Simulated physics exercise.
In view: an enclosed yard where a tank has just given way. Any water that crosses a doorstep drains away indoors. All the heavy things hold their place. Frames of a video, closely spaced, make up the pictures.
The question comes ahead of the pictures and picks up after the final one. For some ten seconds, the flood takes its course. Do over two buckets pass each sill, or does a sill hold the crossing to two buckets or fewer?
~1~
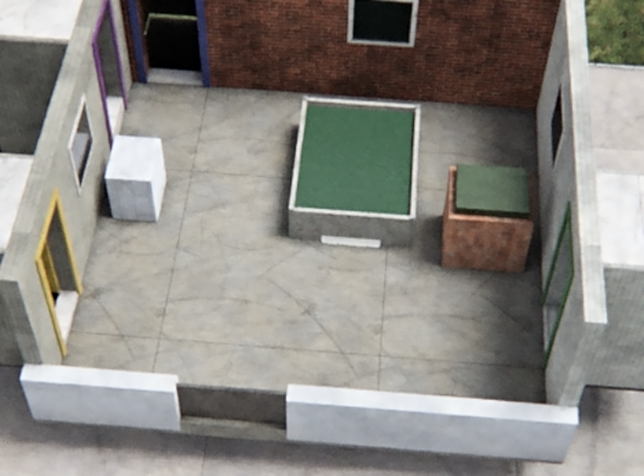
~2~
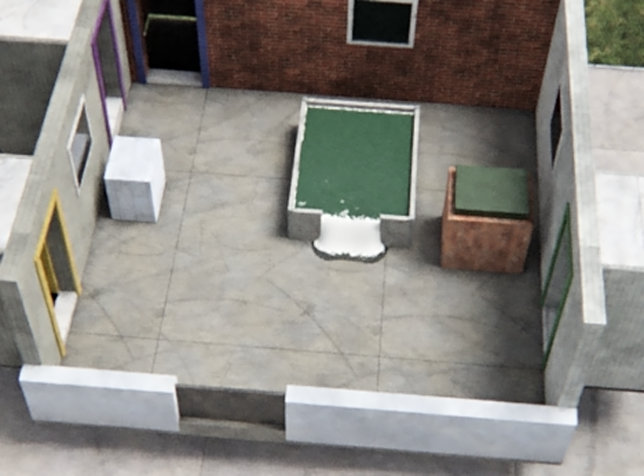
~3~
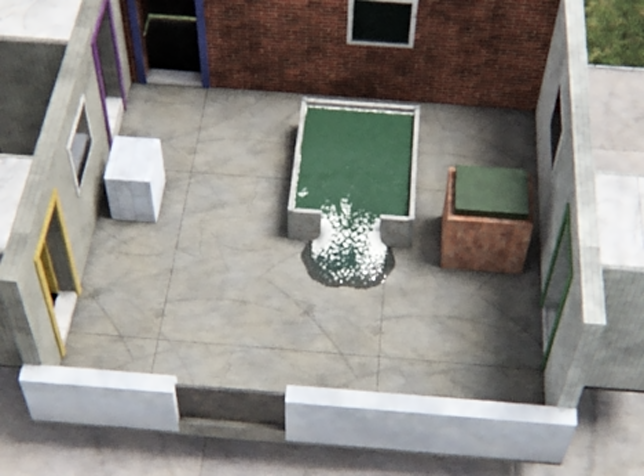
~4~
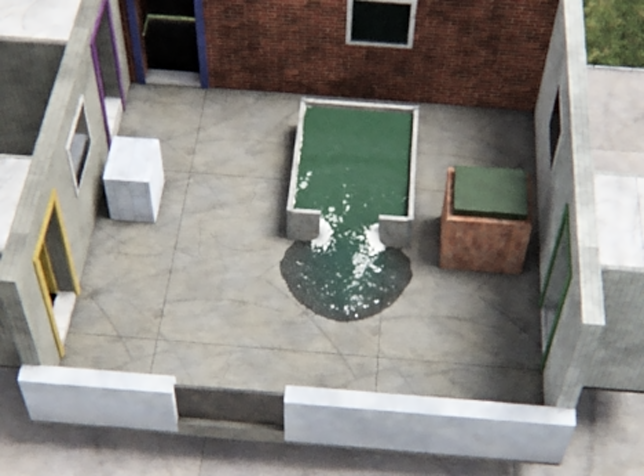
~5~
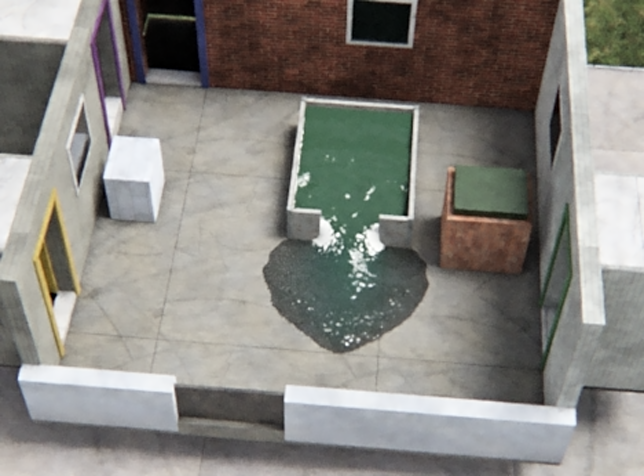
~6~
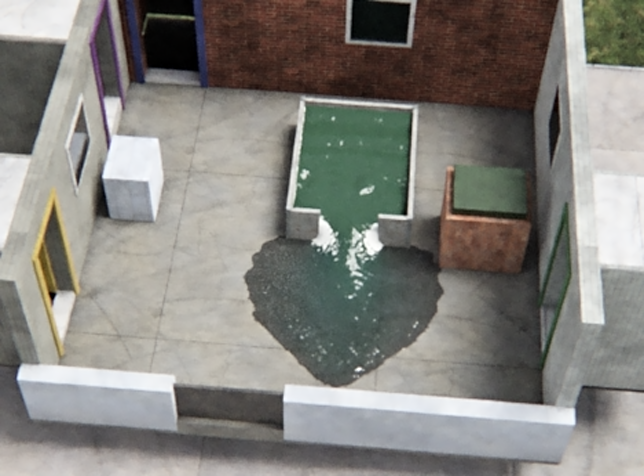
As I see it, the green door keeps inside the allowance there; the purple door keeps inside the allowance there; the blue door keeps inside the allowance there; the yellow door keeps inside the allowance there.
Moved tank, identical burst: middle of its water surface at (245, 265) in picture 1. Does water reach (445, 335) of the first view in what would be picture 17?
Submerged.
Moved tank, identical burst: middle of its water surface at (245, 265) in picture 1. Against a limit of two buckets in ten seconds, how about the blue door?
Blue: Undershoots.
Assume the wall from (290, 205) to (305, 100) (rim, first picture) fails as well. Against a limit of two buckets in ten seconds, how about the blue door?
I'd say the blue door crosses the line.
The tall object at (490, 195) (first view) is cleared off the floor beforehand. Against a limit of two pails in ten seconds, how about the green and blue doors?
Outcome: Green door comes in beneath the threshold, blue door comes in beneath the threshold.
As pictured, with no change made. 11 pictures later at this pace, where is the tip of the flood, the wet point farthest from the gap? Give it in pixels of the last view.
The farthest wet point should be near (79, 397).
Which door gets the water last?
The blue door.
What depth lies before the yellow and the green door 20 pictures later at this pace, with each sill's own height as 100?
About 100 and 90 per cent.
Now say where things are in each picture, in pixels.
The first picture shows still water in the water tank at (357, 160).
In the second picture, water pours out at (350, 231) and has run to (376, 258).
In the third picture, the front is at (370, 282), out from the gap at (350, 232).
In the fourth picture, the front is at (349, 316), out from the gap at (349, 233).
In the fifth picture, water pours out at (349, 232) and has run to (351, 345).
In the sixth picture, water pours out at (348, 231) and has run to (343, 379).
A moment on, water covers 25 % of the floor; the green door not reached, the purple door not reached, the blue door not reached, the yellow door not reached.
Next, water covers 35 % of the floor; the green door not reached, the purple door not reached, the blue door not reached, the yellow door not reached.
Then, water covers 40 % of the floor; the green door wet at the sill, nothing in, the purple door not reached, the blue door not reached, the yellow door wet at the sill, nothing in.
Later, water covers 60 % of the floor; the green door wet at the sill, nothing in, the purple door wet at the sill, nothing in, the blue door not reached, the yellow door under two buckets in.
In the end, water covers 90 % of the floor; the green door wet at the sill, nothing in, the purple door wet at the sill, nothing in, the blue door wet at the sill, nothing in, the yellow door under two buckets in.
